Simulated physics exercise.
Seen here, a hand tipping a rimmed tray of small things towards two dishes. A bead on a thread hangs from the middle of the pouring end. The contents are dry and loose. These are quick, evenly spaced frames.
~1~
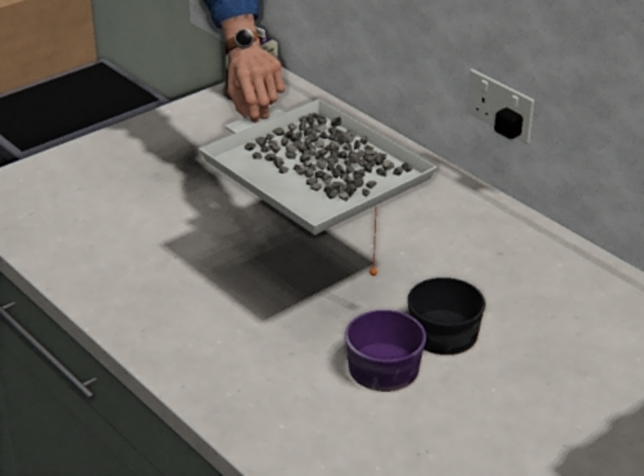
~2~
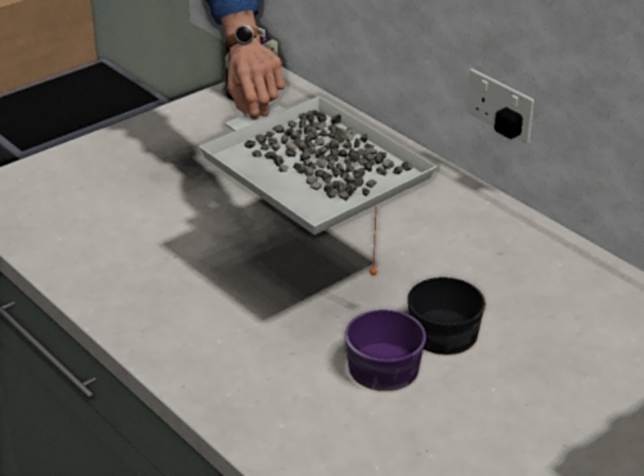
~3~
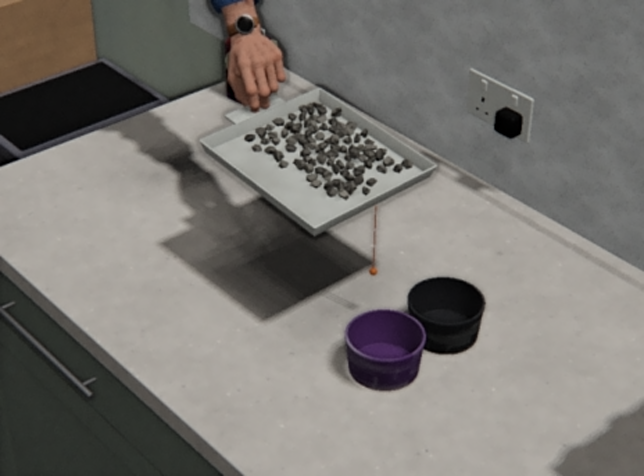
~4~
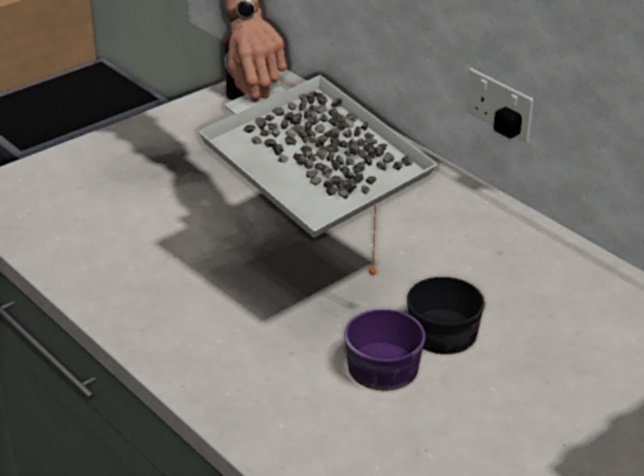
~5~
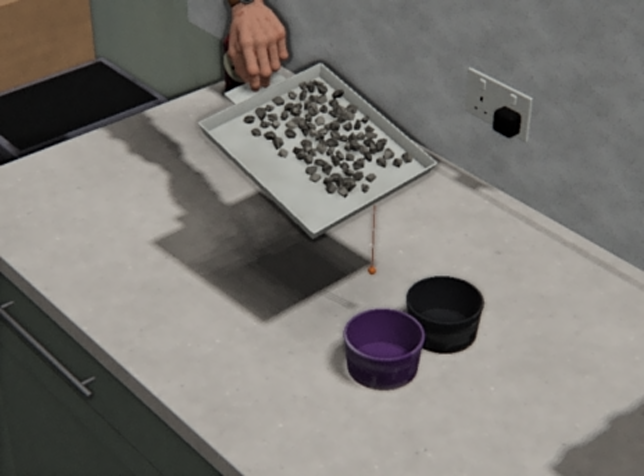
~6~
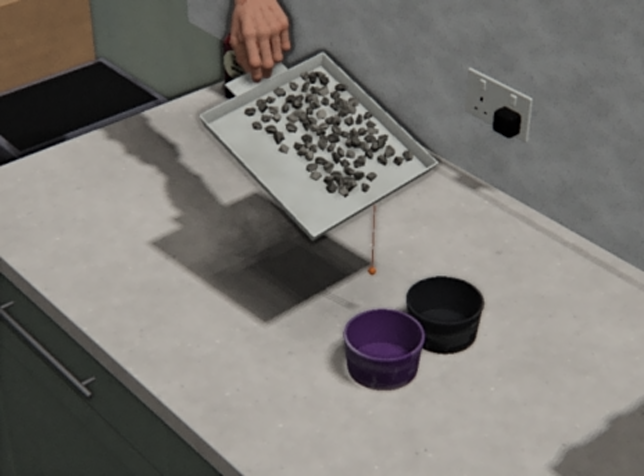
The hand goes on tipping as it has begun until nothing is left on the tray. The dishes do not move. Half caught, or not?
In the dishes lies only the smaller part of it.
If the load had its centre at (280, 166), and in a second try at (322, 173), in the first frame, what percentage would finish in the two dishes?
Near 10 % and 20 %.
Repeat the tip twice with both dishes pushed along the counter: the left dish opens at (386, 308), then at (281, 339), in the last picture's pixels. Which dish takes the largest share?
At the first place the dish on the left, at the second the right-hand dish.
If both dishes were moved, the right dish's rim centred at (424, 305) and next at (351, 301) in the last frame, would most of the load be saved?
First not half, then the larger part.
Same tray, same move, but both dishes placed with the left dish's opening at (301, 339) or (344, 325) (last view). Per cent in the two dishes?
In turn 70 and 90 in a hundred.
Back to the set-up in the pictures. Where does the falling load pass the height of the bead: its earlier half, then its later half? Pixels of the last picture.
Around (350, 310) and then (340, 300).
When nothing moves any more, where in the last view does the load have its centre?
At about (346, 347).
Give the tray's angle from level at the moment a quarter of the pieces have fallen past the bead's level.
Roughly 80°.
Shortly afterwards, tray tipped steeply; all but a few on the tray; only a few in the air.
Next, tray tipped right over; a little on the tray; a little in the left dish; a little in the right dish; near half outside both; near a quarter in the air.
Some moments later, tray tipped past a quarter turn; a little in the left dish; a little in the right dish; the bulk outside both.
In the end, tray tipped past a quarter turn; a little in the left dish; a little in the right dish; the bulk outside both.
